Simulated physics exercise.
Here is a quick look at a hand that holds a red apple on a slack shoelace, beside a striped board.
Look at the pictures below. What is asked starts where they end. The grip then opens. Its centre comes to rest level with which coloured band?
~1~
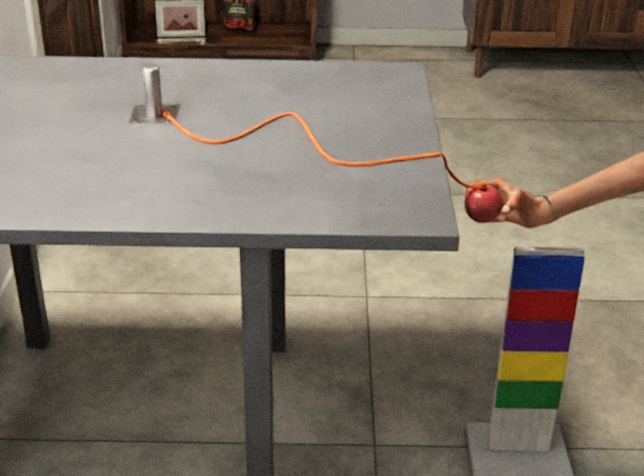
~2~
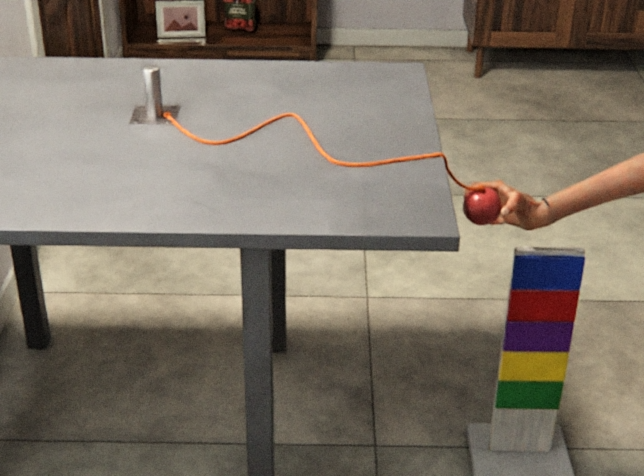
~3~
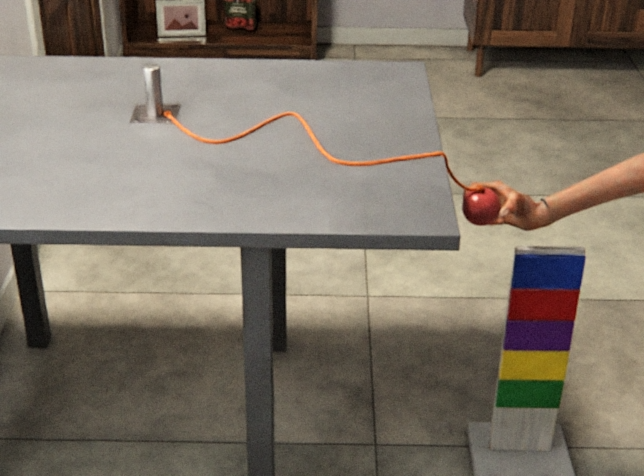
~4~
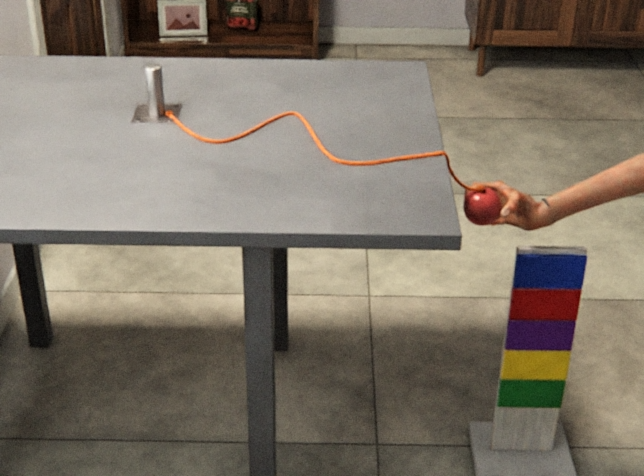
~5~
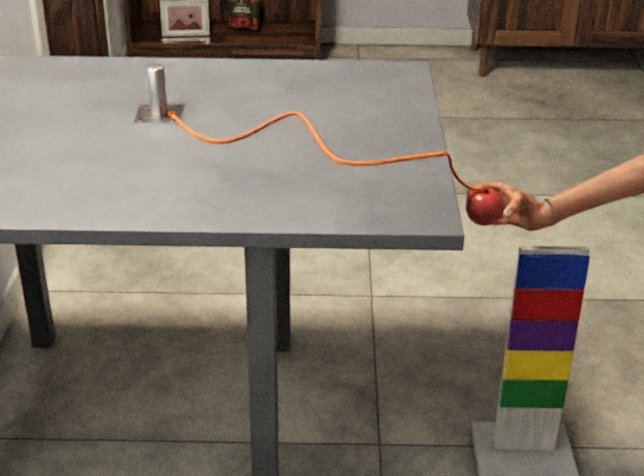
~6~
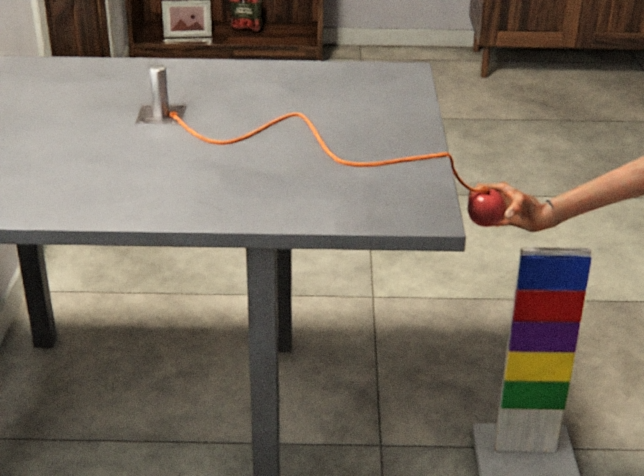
With the purple one.
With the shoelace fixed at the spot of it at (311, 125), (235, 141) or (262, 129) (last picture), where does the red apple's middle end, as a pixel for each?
It comes to rest around (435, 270), (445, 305) and (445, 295) respectively.
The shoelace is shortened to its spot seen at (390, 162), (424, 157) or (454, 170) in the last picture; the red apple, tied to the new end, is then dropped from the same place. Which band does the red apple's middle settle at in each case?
First cut: None, it hangs higher; second: Blue; third: Red.
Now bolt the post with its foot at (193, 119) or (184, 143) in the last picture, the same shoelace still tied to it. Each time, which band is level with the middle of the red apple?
Case by case: Yellow, then yellow.
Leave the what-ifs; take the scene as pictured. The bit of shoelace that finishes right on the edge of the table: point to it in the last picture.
Around (329, 153).
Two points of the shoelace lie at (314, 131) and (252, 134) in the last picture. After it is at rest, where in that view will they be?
Well, the first one sits at (397, 140), and the second one sits at (291, 128).
Early on, apple near (403, 303); level with purple.
Midway, apple near (454, 331); level with purple.
Finally, apple near (439, 326); level with purple. The purple one.
